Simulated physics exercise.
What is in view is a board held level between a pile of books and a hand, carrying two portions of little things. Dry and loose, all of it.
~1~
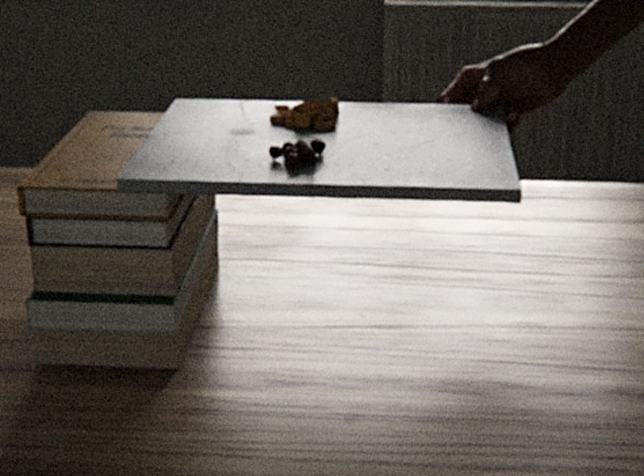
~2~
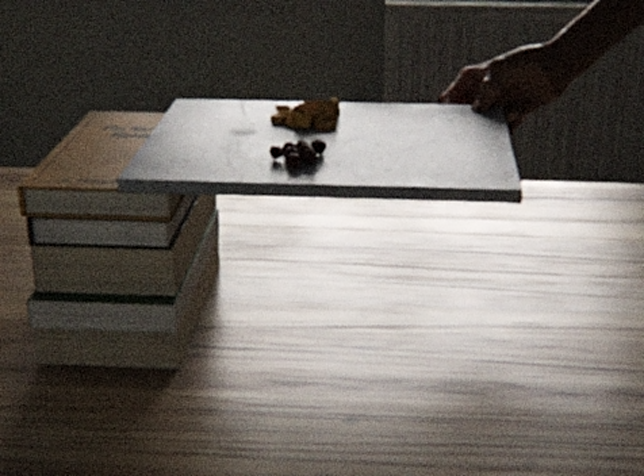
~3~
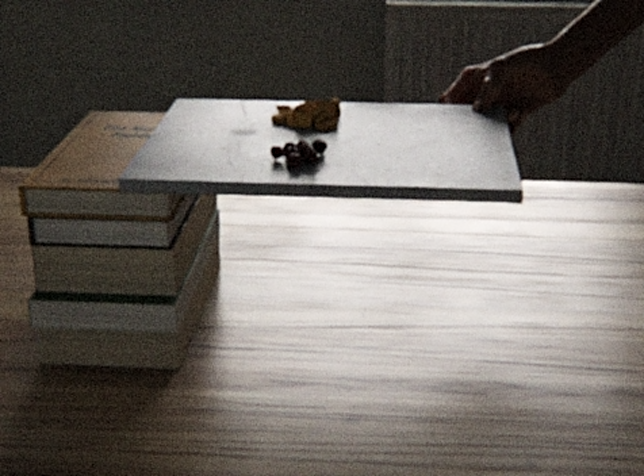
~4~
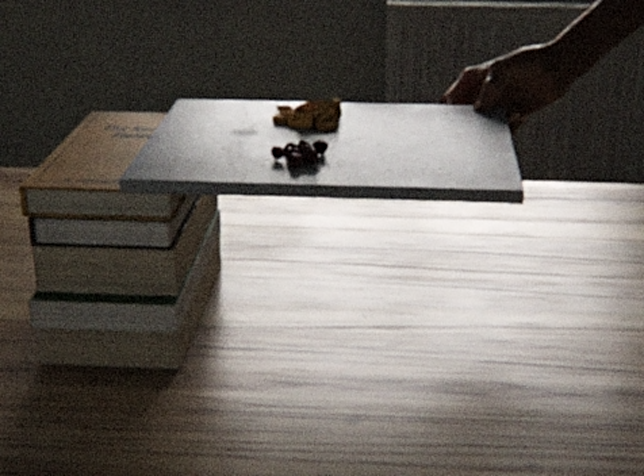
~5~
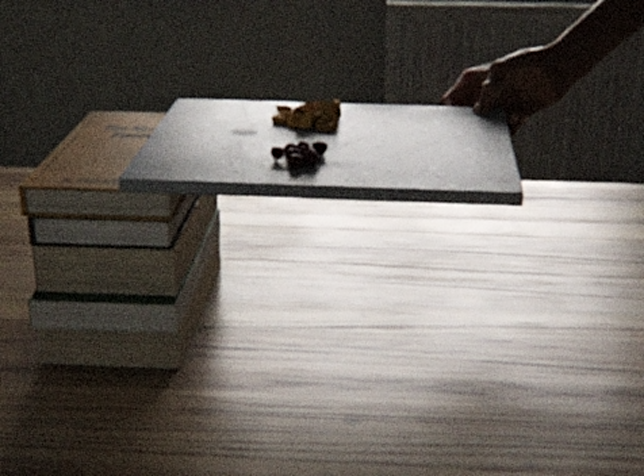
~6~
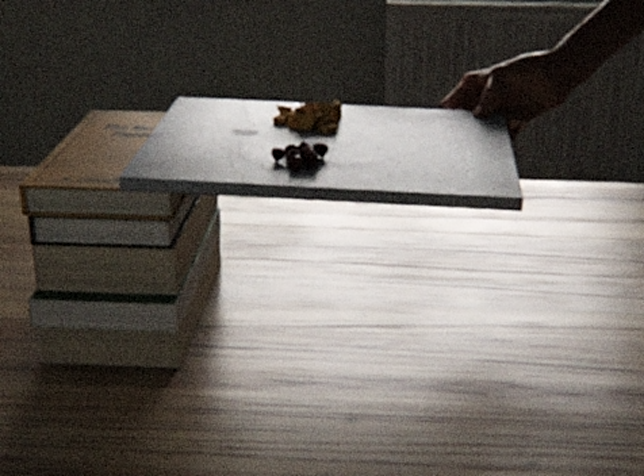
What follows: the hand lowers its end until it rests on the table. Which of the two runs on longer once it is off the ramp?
Foreground group.
Then, 0.74 s past the last view, board sloping at 20°; front batch all still on the board; back batch all still on the board.
Then, 1.39 s past the last view, board sloping at 35°; front batch mostly less than half a board's length out; back batch mostly at the foot of the board.
Then, 1.94 s past the last view, board resting at 36°; front batch mostly less than half a board's length out; back batch mostly at the foot of the board.
Finally, board resting at 36°; front batch mostly less than half a board's length out; back batch mostly at the foot of the board; the front batch has gone farther.
